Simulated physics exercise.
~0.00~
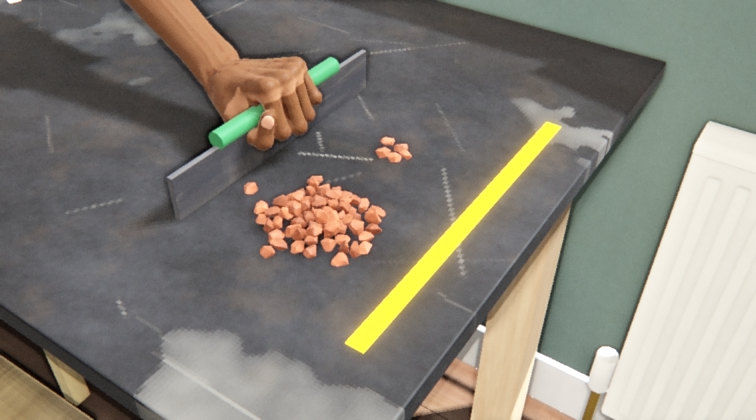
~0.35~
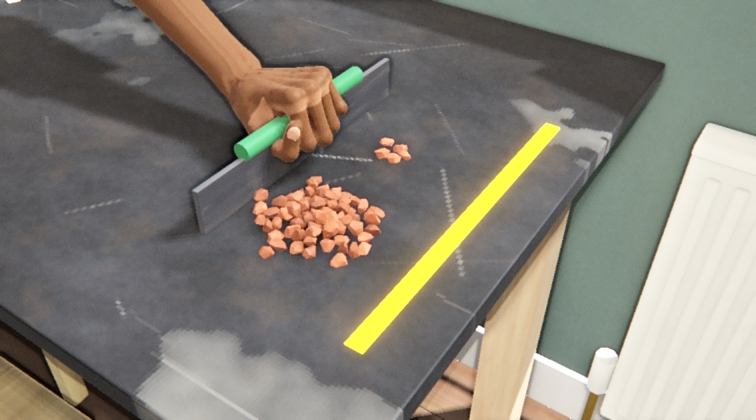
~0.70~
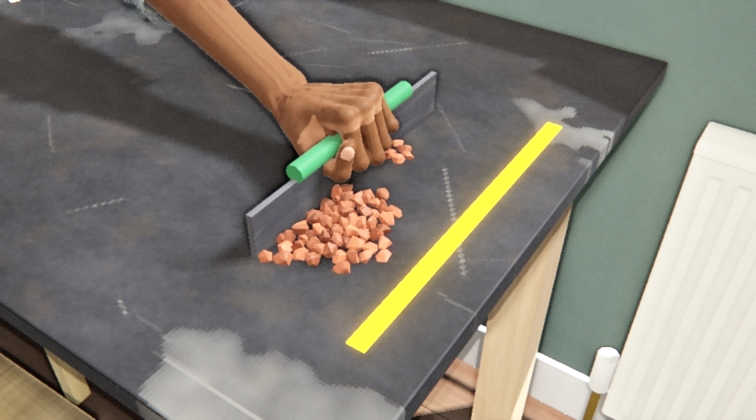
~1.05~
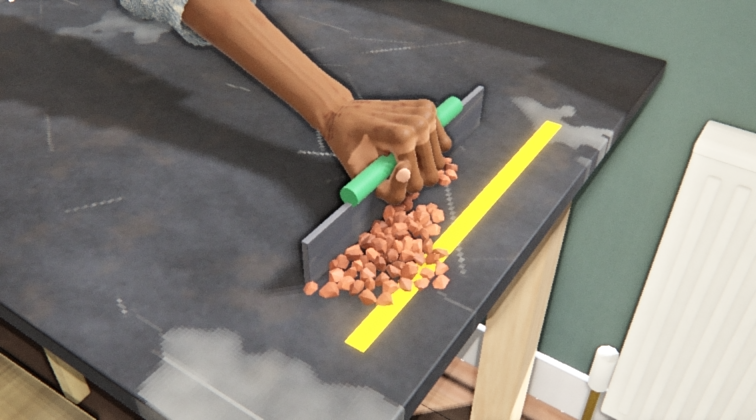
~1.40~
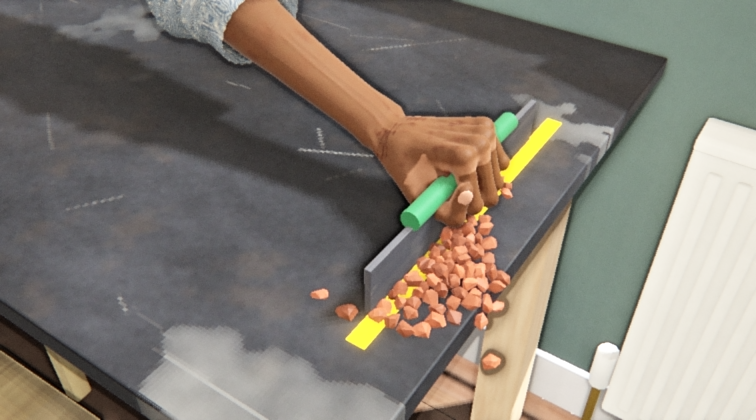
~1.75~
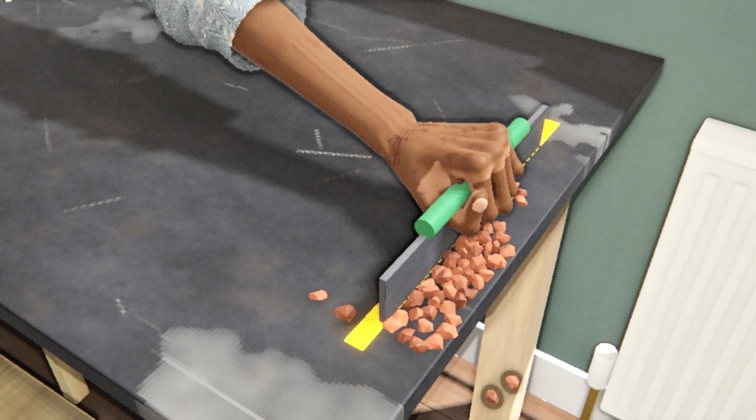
A hand pushes reddish chunks right with a scraper to yellow tape, and some fall off.
